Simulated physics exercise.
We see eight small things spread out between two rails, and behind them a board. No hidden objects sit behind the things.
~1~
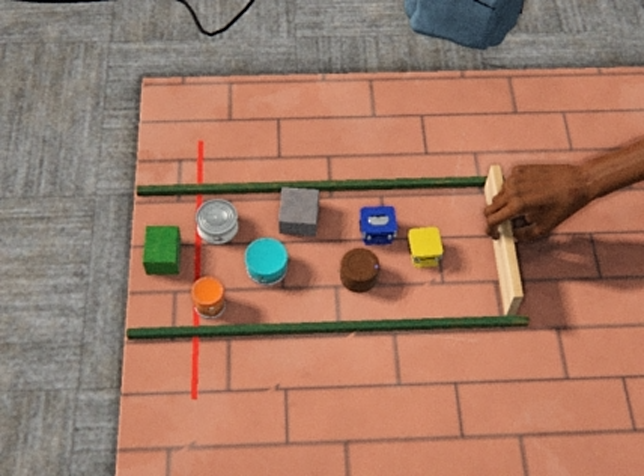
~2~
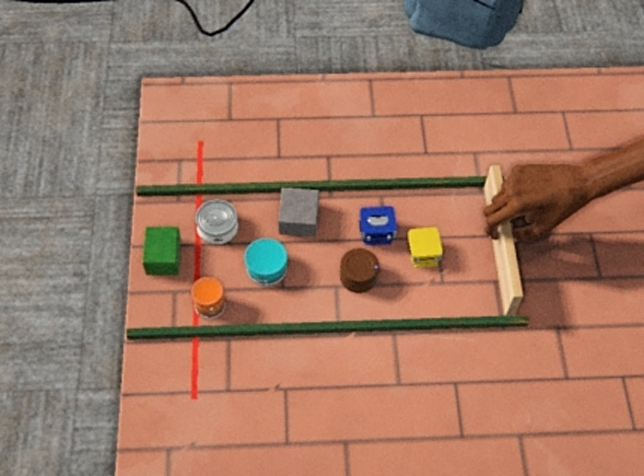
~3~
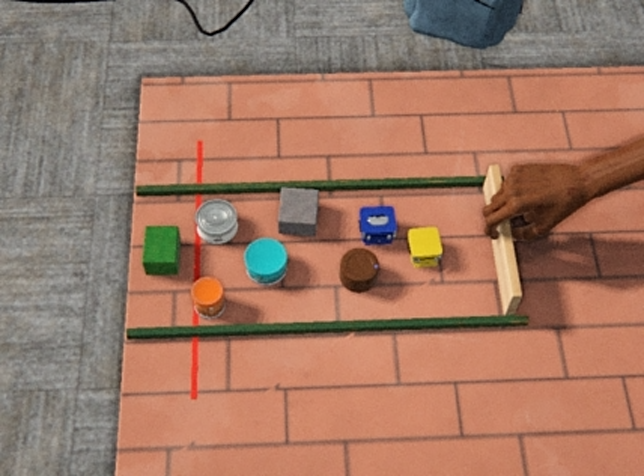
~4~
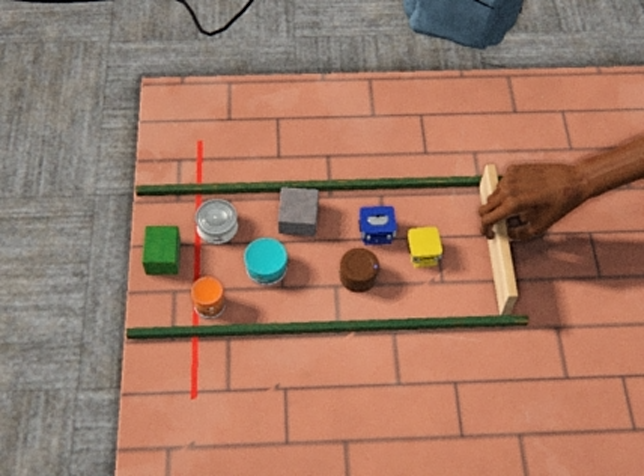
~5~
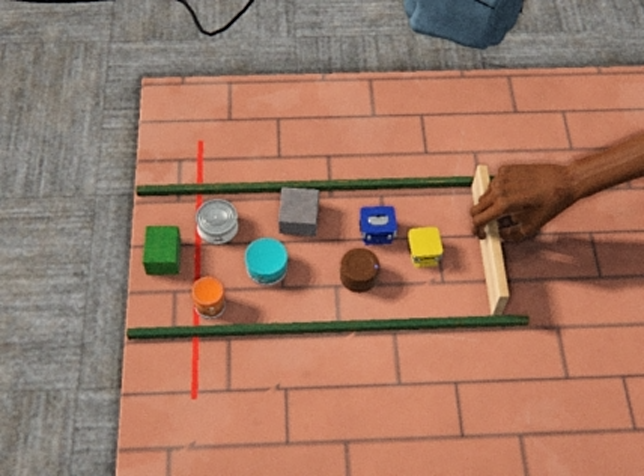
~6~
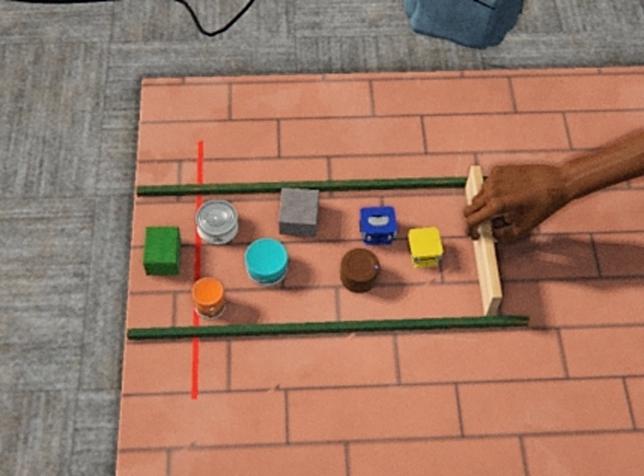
The video shows eight small objects, including colored blocks and round containers, spread between two green rails on a brick-patterned surface with a red line. A hand slides a wooden board slightly left toward them, while the objects stay still.
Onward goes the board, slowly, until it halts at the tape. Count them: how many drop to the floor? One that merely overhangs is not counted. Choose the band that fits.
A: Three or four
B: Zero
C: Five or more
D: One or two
Option D: One or two.
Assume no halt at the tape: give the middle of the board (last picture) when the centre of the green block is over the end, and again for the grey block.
The middle is at (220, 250) when it's the green block, and at (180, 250) when it's the grey block.
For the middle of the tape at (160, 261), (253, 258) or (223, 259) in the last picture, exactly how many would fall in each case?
4, 0, 0.
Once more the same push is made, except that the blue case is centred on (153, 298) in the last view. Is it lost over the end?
Here it holds its spot.
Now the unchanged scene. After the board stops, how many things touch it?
So the total is 3.
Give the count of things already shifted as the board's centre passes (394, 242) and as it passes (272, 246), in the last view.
I count 3 first and 7 after.
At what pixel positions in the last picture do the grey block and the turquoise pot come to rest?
Final centres, first then second: (150, 214), (147, 262).
A little later, none off yet; green block at rest near (162, 251); orange pot at rest near (209, 299); white pot at rest near (217, 222).
Next, none off yet; green block at rest near (162, 251); orange pot at rest near (209, 299); white pot shifted a little near (203, 223).
When it is over, the number that fall off is one or two; down, white pot and green block.
